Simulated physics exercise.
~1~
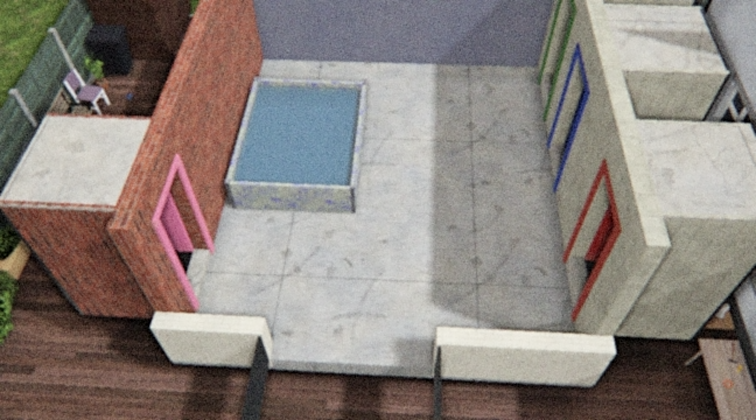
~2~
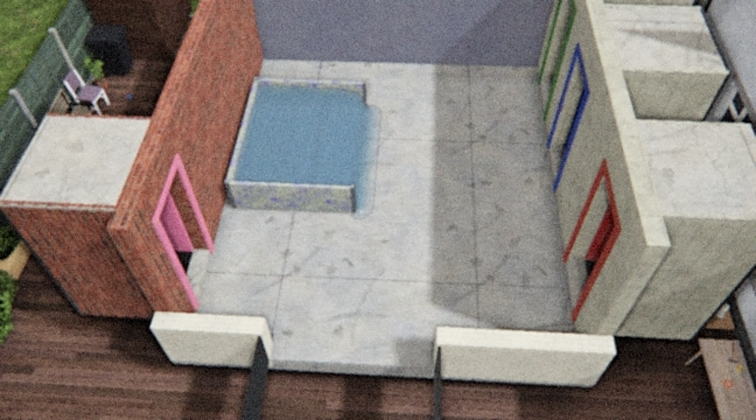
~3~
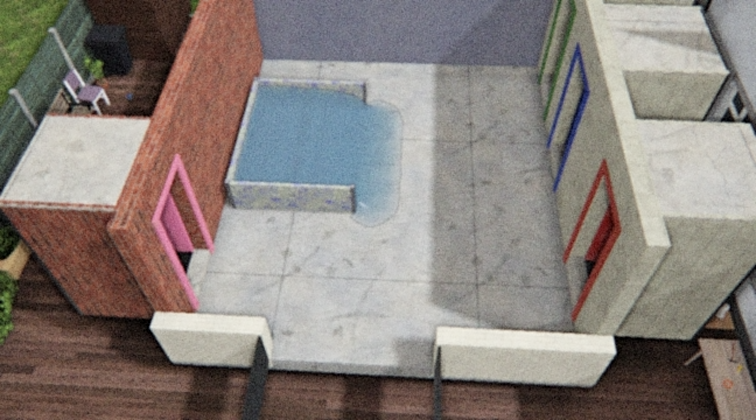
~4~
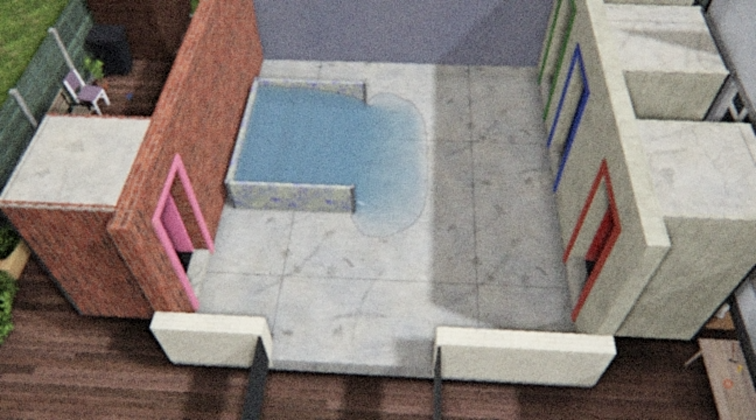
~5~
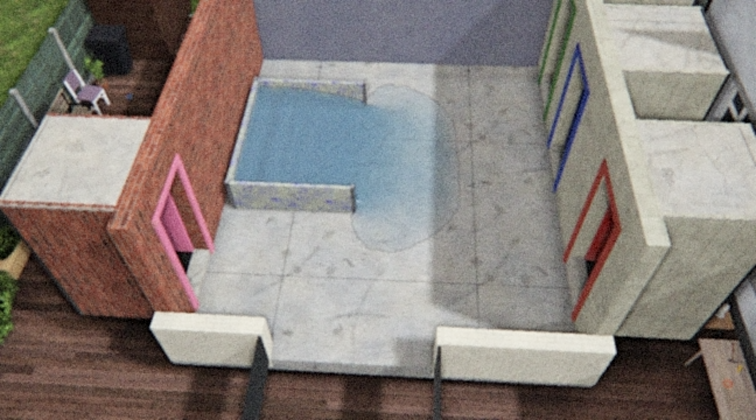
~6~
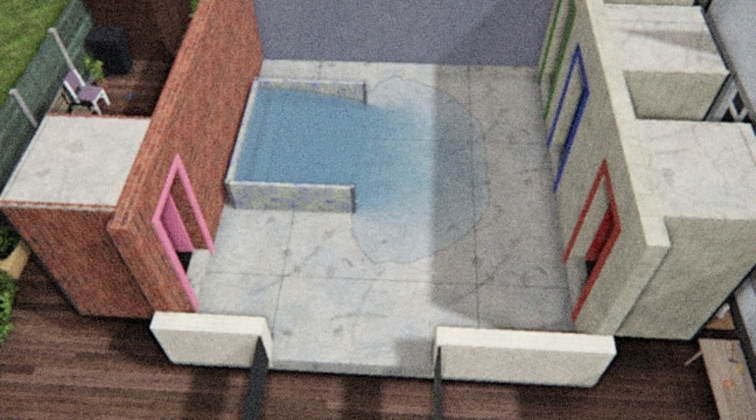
Walled back court seen from above, an open tank of blue water losing its right side and water spreading rightward across pale paving.
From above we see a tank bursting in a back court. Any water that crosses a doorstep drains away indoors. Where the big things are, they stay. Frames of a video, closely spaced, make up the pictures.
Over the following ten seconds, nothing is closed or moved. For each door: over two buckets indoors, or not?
In order: The blue door passes two buckets of inflow; the pink door stays within two buckets of inflow; the red door stays within two buckets of inflow; the green door stays within two buckets of inflow.
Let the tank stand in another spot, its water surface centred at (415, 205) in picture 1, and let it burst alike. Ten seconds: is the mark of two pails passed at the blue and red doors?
Lab note - blue door crosses the line; red door crosses the line.
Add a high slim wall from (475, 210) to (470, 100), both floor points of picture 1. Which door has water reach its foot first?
First comes the door marked red.
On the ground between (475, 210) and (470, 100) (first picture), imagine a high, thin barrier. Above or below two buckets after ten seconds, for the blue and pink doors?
Briefly, the blue door stays within the limit and the pink door stays within the limit.
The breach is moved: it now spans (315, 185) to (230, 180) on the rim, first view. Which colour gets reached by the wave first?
You want the door marked pink.
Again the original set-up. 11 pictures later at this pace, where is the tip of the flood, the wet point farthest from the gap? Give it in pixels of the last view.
The front should reach about (578, 347).
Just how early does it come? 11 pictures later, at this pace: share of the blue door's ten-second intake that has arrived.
My estimate: Close to 45 per cent.
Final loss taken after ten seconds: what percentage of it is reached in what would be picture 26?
It should be close to 30 percent by then.
A moment on, water covers 50 % of the floor; the blue door under two buckets in, the pink door not reached, the red door not reached, the green door wet at the sill, nothing in.
Next, water covers 60 % of the floor; the blue door over two buckets in, the pink door not reached, the red door wet at the sill, nothing in, the green door wet at the sill, nothing in.
Then, water covers 60 % of the floor; the blue door far over two buckets in, the pink door not reached, the red door wet at the sill, nothing in, the green door wet at the sill, nothing in.
Later, water covers 95 % of the floor; the blue door far over two buckets in, the pink door wet at the sill, nothing in, the red door wet at the sill, nothing in, the green door wet at the sill, nothing in.
In the end, water covers 95 % of the floor; the blue door far over two buckets in, the pink door wet at the sill, nothing in, the red door wet at the sill, nothing in, the green door wet at the sill, nothing in.
